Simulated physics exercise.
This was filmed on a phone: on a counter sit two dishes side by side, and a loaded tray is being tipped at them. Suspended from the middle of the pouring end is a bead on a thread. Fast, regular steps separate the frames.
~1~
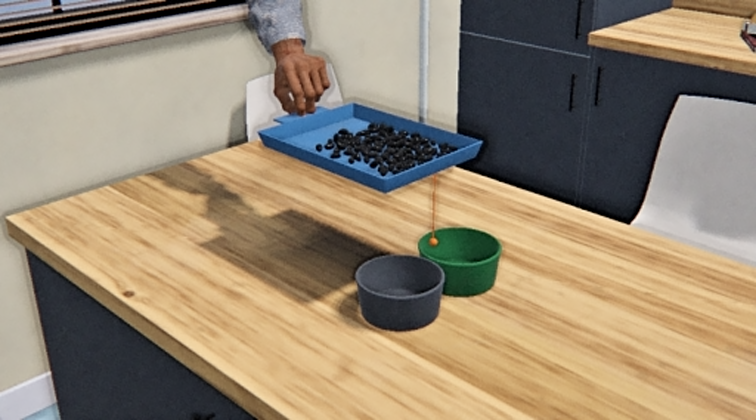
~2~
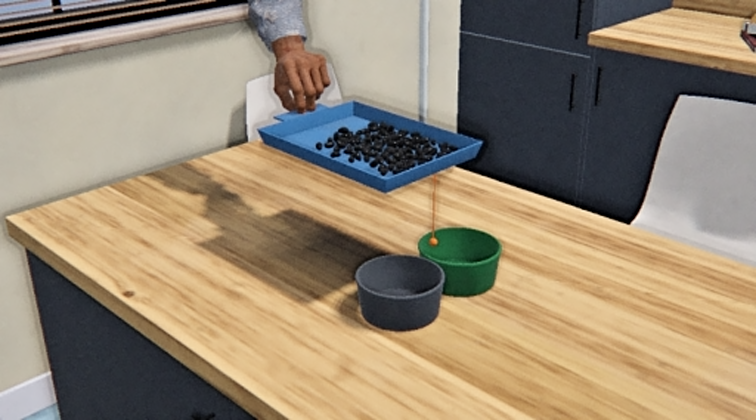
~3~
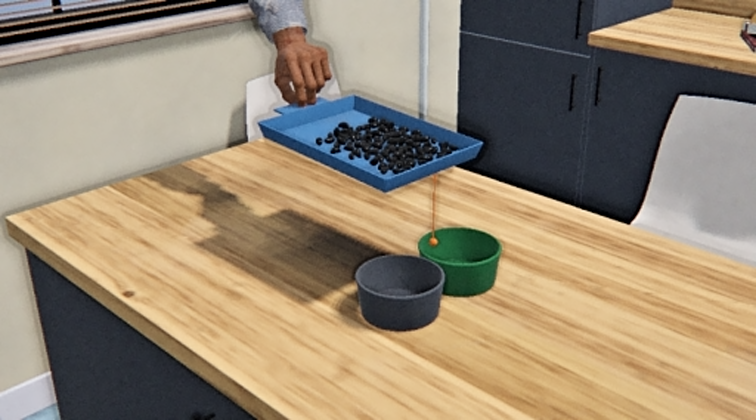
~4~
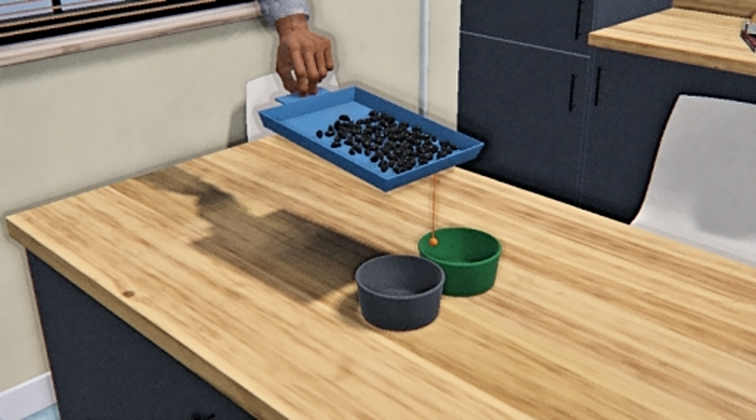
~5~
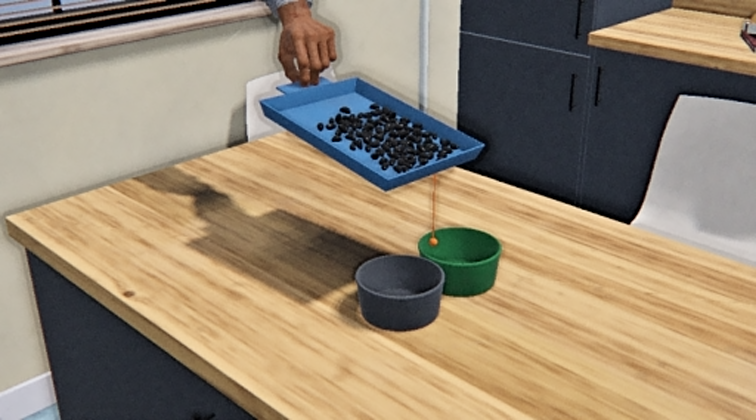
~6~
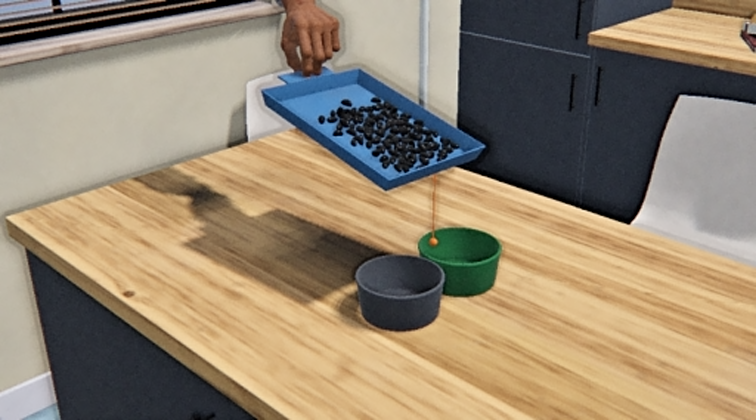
On a wooden kitchen counter, a hand slowly raising the handle end of a blue tray of black beans above two bowls.
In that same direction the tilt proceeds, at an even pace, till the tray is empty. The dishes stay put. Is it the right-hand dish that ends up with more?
Going by this, it mostly spills to the right of the two.
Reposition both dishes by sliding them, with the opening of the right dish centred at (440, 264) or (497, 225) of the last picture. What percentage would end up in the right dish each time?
You'd get 40 in a hundred first and 10 in a hundred after that.
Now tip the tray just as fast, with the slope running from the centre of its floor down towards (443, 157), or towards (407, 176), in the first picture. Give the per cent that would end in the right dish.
I'd put it at some 70 % and then some 0 %.
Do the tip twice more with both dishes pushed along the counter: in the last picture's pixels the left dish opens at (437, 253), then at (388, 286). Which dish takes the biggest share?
Try 1 - the dish at left, try 2 - the dish at right.
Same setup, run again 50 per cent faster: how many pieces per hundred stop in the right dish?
I'd put it near 40 per cent.
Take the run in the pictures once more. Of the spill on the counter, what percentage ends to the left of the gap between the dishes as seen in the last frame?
Looks to be around 0 per cent of the spill.
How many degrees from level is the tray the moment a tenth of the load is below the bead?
Angle reached: About 105°.
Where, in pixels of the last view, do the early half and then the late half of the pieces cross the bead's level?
(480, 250), then (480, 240).
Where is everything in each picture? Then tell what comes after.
The first picture shows corners of the pouring end near (385, 177) and (476, 142), level; middle of the load near (389, 151), black beans; left dish near (432, 305); right dish near (491, 272); bead on its thread near (433, 242).
The second picture shows corners of the pouring end near (386, 177) and (476, 142), level; middle of the load near (389, 150).
The third picture shows corners of the pouring end near (386, 176) and (476, 142), tipped barely, lowest at the right corner; middle of the load near (389, 148).
The fourth picture shows corners of the pouring end near (387, 176) and (477, 143), tipped a little, lowest at the right corner; middle of the load near (390, 144).
The fifth picture shows corners of the pouring end near (388, 176) and (478, 144), tipped a little, lowest at the right corner; middle of the load near (391, 140).
The sixth picture shows corners of the pouring end near (389, 176) and (479, 145), tipped a little, lowest at the right corner; middle of the load near (392, 137); left dish near (432, 305); right dish near (491, 272).
Shortly afterwards, tray tipped steeply; the whole lot on the tray.
Next, tray tipped right over; all but a few on the tray; only a few in the right dish; only a few outside both; only a few in the air.
Some moments later, tray tipped past a quarter turn; only a few in the left dish; near half in the right dish; near half outside both.
In the end, tray tipped past a quarter turn; only a few in the left dish; near half in the right dish; near half outside both.
